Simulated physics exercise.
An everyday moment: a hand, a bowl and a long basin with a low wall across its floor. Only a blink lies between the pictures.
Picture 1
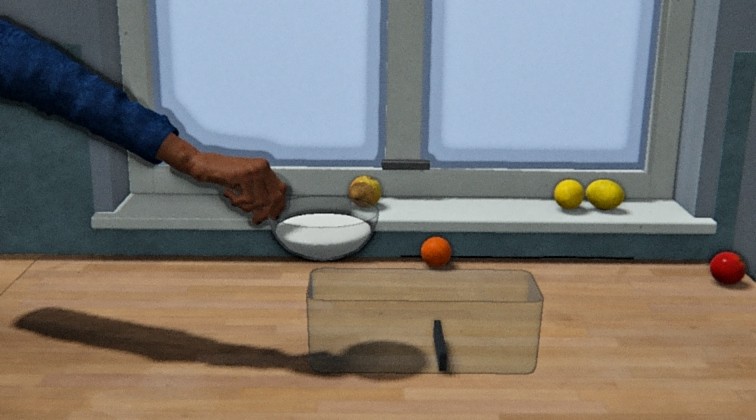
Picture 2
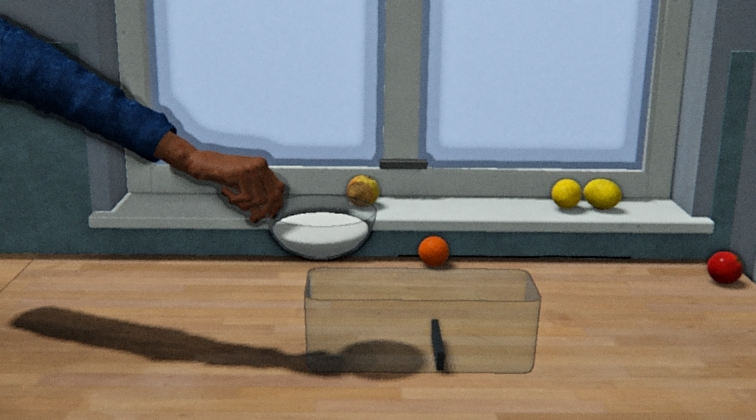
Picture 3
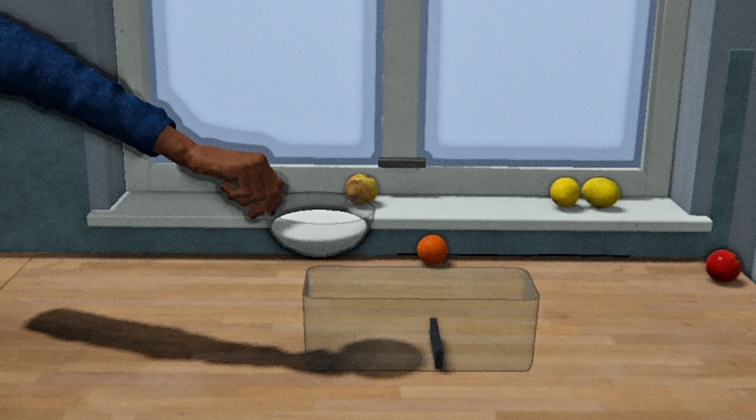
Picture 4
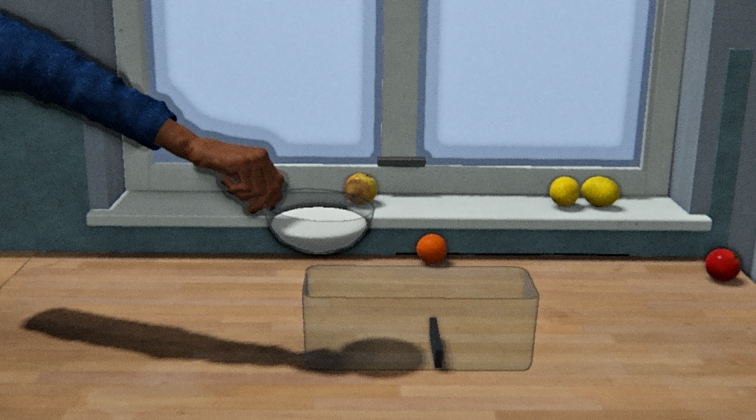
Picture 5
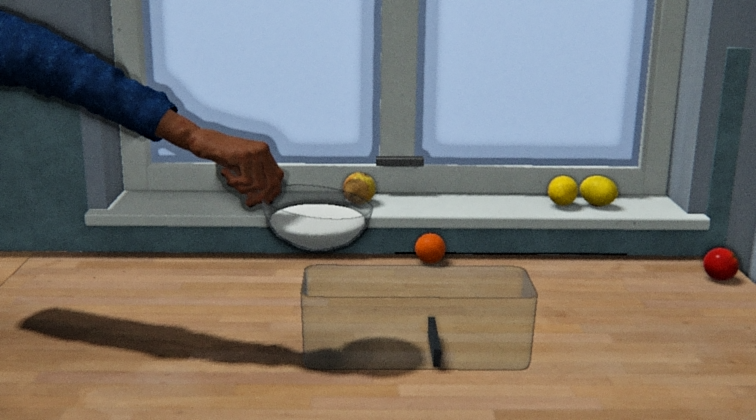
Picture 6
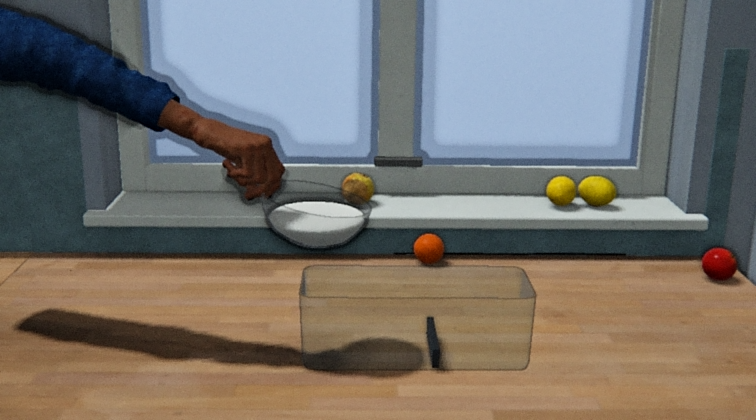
At a wooden counter by a window, a hand holding a glass bowl of milk above a clear basin, tilting it slightly rightward.
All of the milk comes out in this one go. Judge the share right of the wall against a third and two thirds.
It comes to from a third to two thirds.
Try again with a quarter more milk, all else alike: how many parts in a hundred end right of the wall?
About 60 per cent.
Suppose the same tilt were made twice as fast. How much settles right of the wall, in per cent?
Roughly 70 in a hundred.
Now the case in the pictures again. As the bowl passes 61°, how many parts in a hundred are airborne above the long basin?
It comes to 35 per cent or so.
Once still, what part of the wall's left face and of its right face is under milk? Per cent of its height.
The left part 30 per cent, the right part 50.
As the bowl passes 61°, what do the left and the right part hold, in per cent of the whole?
Left about 10, right about 0.
A moment on, the bowl is tipped part way and 54 per cent is still to pour, 10 is left of the wall and 0 right of it.
Next, the bowl is tipped on its side and 1 per cent is still to pour, 38 is left of the wall and 51 right of it.
Then the bowl is tipped right over and 0 per cent is still to pour, 46 is left of the wall and 54 right of it.
Later the bowl is tipped right over and 0 per cent is still to pour, 46 is left of the wall and 54 right of it.
In the end 46 per cent lies left of the wall, 54 right of it and 1 outside.
